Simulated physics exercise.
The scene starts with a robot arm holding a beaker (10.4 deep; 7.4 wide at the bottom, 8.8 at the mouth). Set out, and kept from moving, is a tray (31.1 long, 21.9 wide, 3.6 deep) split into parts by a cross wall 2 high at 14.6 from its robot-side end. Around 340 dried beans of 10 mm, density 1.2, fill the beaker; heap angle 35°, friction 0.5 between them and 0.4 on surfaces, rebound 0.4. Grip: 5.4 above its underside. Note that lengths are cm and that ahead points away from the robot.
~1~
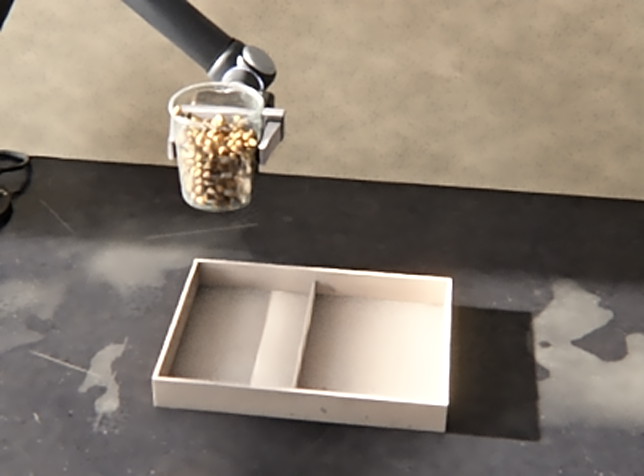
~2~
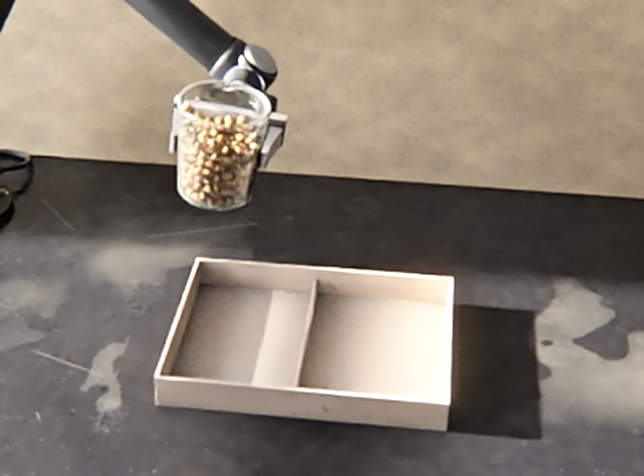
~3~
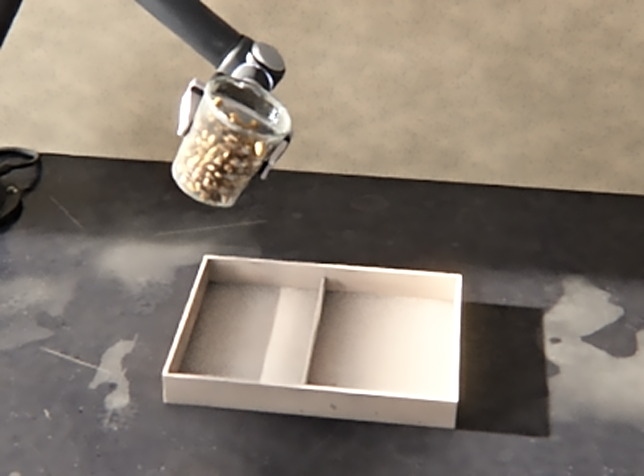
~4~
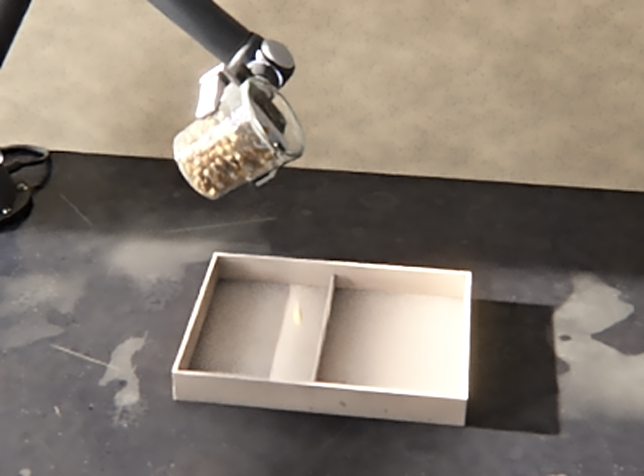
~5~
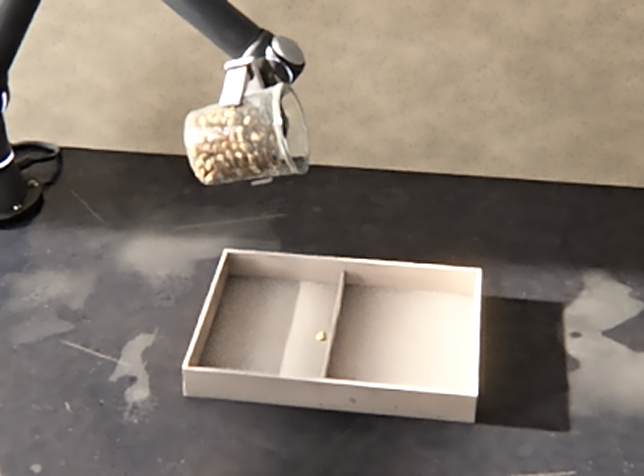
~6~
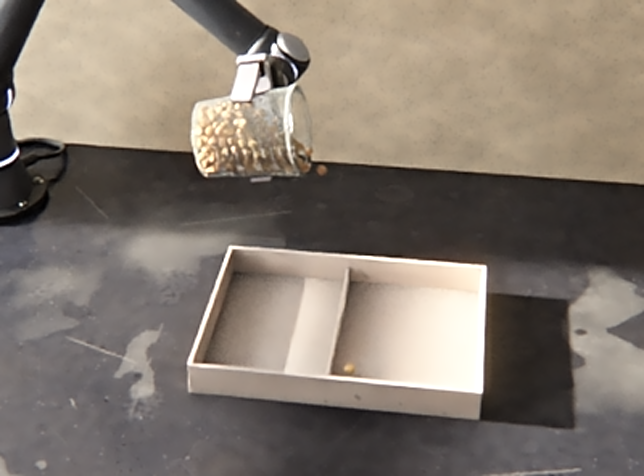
At the start, a robot arm holds an upright clear beaker of dried beans above a pale, divided tray on a dark, worn surface. The arm tilts the beaker forward until it lies nearly on its side, and one bean drops into the robot-side part, then one is in the far-side part.
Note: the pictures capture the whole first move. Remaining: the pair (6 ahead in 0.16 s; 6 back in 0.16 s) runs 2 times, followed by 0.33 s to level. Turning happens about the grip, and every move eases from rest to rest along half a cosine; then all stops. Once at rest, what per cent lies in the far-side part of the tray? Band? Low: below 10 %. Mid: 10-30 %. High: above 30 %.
High.
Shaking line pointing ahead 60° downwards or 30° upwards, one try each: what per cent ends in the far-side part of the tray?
It comes to around 5 per cent on the first try and around 65 per cent on the second.
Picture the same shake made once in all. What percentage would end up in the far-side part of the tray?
It would be near 35 per cent.
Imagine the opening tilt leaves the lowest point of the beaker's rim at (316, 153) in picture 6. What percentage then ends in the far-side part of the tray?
That comes to some 15 percent.
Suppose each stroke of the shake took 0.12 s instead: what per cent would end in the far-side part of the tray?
It would be near 70 per cent.
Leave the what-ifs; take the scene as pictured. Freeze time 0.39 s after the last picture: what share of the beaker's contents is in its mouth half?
I'd guess about 45 percent of it.
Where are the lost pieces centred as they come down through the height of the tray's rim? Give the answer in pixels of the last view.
Near (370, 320).
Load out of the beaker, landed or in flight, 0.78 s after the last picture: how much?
I'd put it at some 65 percent.
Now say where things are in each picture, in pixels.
In the first frame, beaker middle at (219, 150), level; upper third of the load around (217, 142), from x 180 to 255, top at y 110; 338 in the beaker.
In the second frame, beaker middle at (220, 149), tilted 8° forward; upper third of the load around (216, 140), from x 185 to 255, top at y 110.
In the third frame, beaker middle at (227, 146), tilted 28° forward; upper third of the load around (220, 137), from x 180 to 265, top at y 105; 337 in the beaker, 1 in flight or on a rim.
In the fourth frame, beaker middle at (236, 143), tilted 52° forward; upper third of the load around (227, 130), from x 185 to 300, top at y 105; 337 in the beaker, 1 in flight or on a rim.
In the fifth frame, beaker middle at (246, 139), tilted 72° forward; upper third of the load around (235, 124), from x 195 to 320, top at y 105; 337 in the beaker, 1 in the robot-side part.
In the sixth frame, beaker middle at (251, 135), tilted 80° forward; upper third of the load around (233, 124), from x 200 to 350, top at y 105; 337 in the beaker, 1 in the far-side part.
Then, 0.39 s after the last picture, tilted 80° forward, highest piece 27 above the table; 203 in the beaker, 49 in the far-side part, 86 in flight or on a rim.
Then, 0.78 s after the last picture, tilted 51° forward, highest piece 27 above the table; 169 in the far-side part, 115 in the beaker, 46 in the robot-side part, 1 on the table or floor, 7 in flight or on a rim.
Then, 1.17 s after the last picture, level, highest piece 26 above the table; 173 in the far-side part, 115 in the beaker, 49 in the robot-side part, 1 on the table or floor.
Then, 2.22 s after the last picture, level, highest piece 26 above the table; 173 in the far-side part, 115 in the beaker, 49 in the robot-side part, 1 on the table or floor.
Final count, 173 in the far-side part, 115 in the beaker, 49 in the robot-side part, 1 on the table or floor. That is 51 % in the far-side part of the tray.
